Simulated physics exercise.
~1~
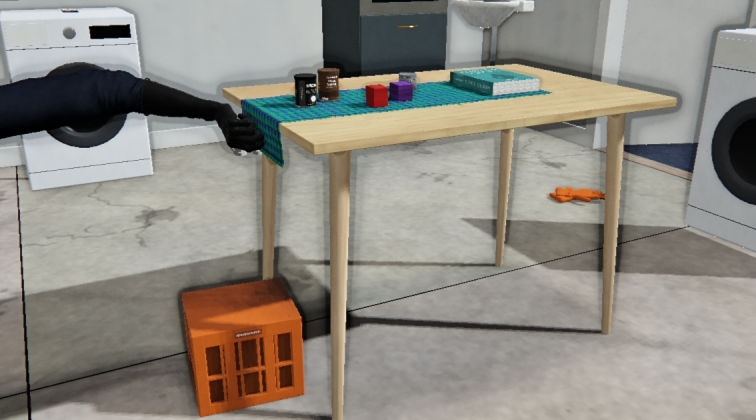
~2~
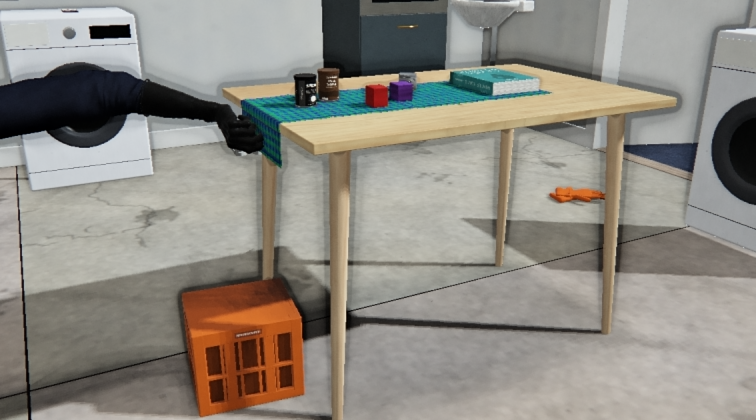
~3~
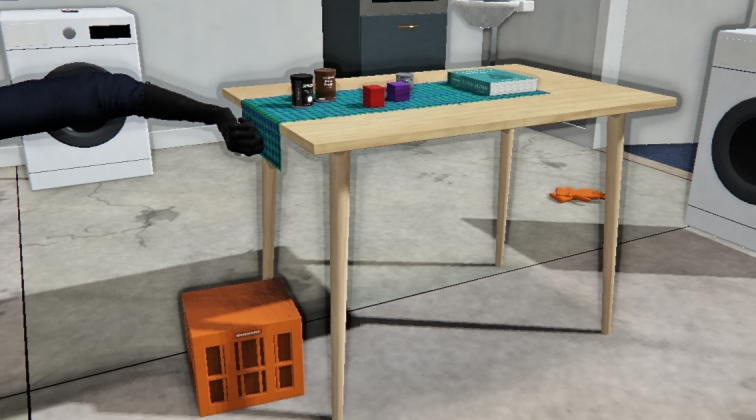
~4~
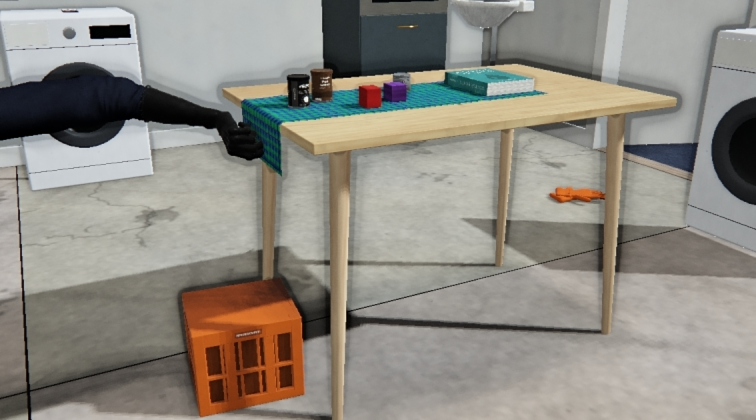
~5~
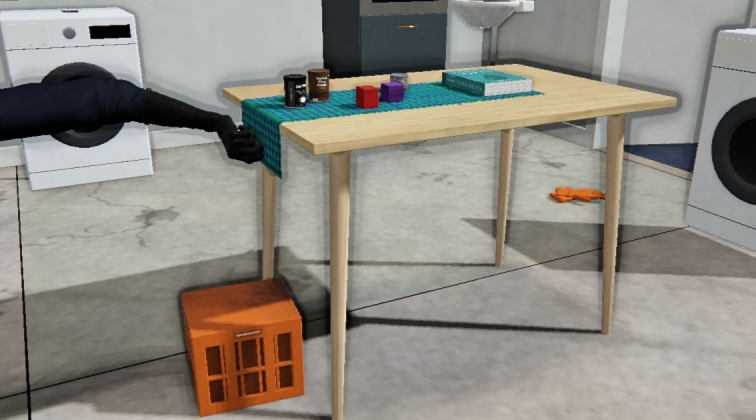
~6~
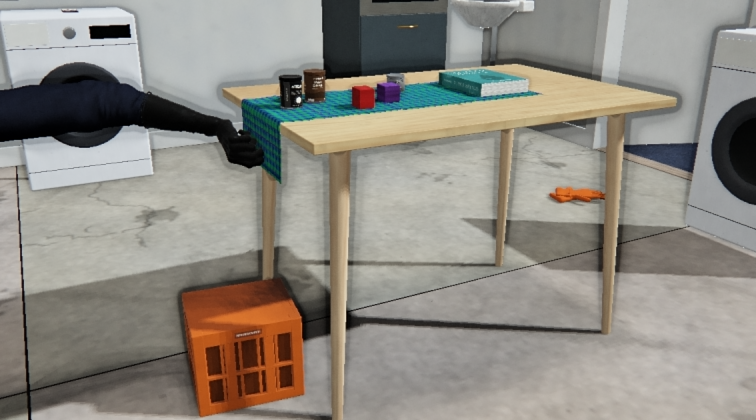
The video shows a black-gloved hand at the left gripping a teal cloth on a wooden table and slowly drawing it down over the edge, as the cans, small cubes, pot and book on it shift slightly left.
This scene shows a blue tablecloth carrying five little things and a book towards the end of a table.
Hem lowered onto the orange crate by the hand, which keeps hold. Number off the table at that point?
Off the edge: Four.
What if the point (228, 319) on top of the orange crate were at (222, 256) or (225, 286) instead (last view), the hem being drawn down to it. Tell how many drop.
The count would be 2 and then 3.
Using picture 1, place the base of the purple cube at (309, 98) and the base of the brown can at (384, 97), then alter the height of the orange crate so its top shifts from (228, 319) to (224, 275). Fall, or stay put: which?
The purple cube ends up off the top and the brown can ends up still on top.
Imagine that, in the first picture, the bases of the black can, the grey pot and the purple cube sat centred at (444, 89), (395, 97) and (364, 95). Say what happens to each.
Black can: Still up. Grey pot: Off. Purple cube: Off.
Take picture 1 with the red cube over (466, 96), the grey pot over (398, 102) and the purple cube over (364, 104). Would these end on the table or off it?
Red cube - stays aboard, grey pot - leaves the top, purple cube - leaves the top.
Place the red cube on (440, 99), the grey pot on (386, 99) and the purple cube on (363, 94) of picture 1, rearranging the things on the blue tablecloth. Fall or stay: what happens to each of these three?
Here's the result: The red cube remains in place, the grey pot leaves the top and the purple cube leaves the top.
Soon after, hem near (264, 240); black can and brown can gone.
After that, hem near (265, 284); black can, brown can and red cube gone.
In the end, hem on the crate; black can, brown can, red cube and purple cube gone. The count of fallen things is four.
